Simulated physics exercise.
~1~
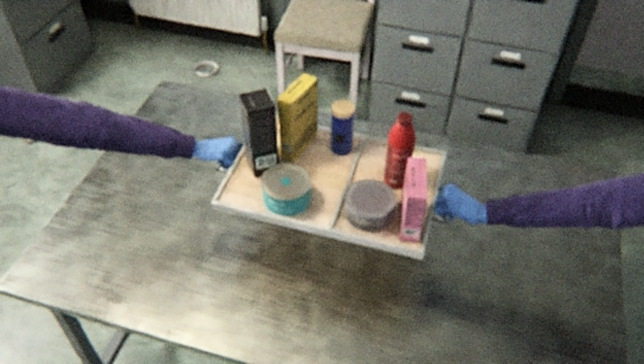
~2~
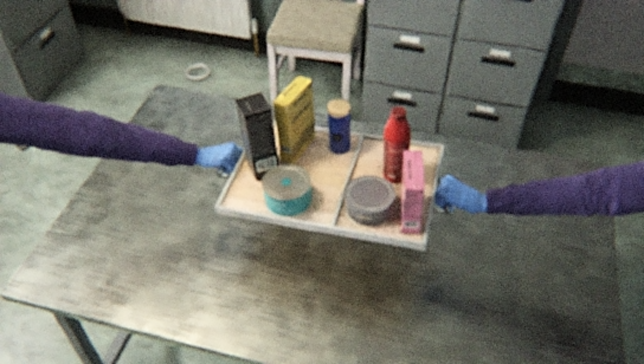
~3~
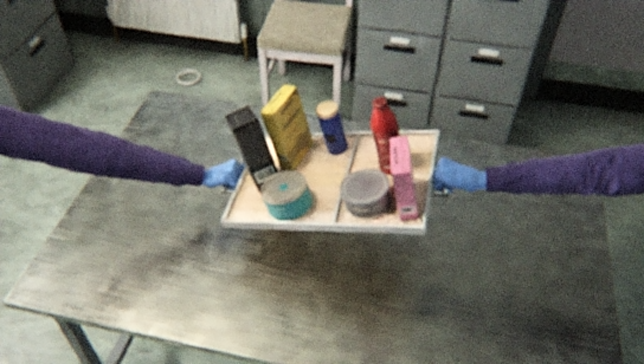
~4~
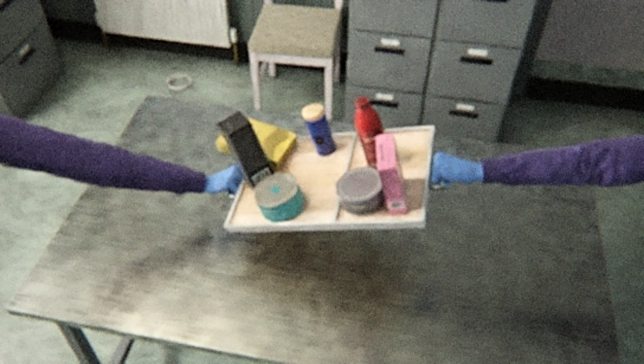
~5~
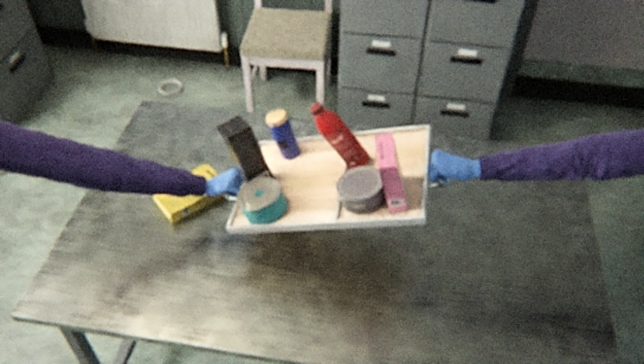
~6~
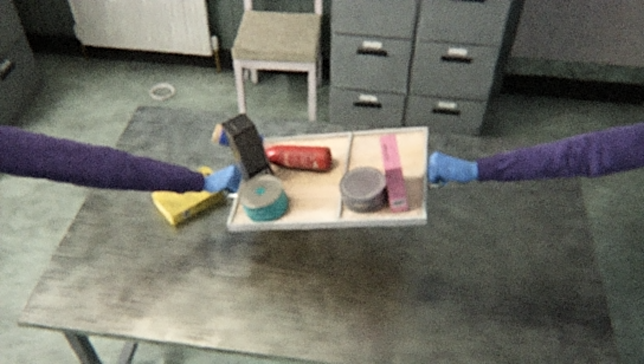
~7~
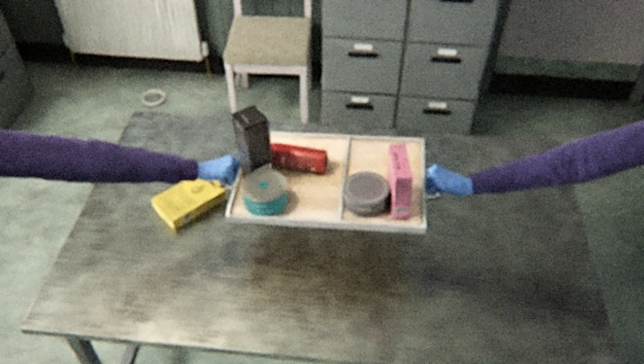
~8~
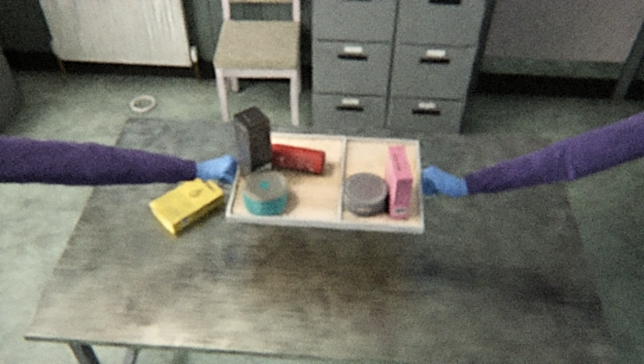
In a room with grey filing cabinets and a chair, seen from above and in front, two blue-gloved hands in purple sleeves hold a pale tray over a metal table. It carries a black carton, yellow packet and turquoise tub on the left, a blue jar near the middle, and a red bottle, grey tub and pink packet on the right. The left edge dips, and the yellow packet tips over and drops onto the table. The red bottle and blue jar topple leftward. The tray levels with the bottle lying on it, the jar out of sight and the carton standing.
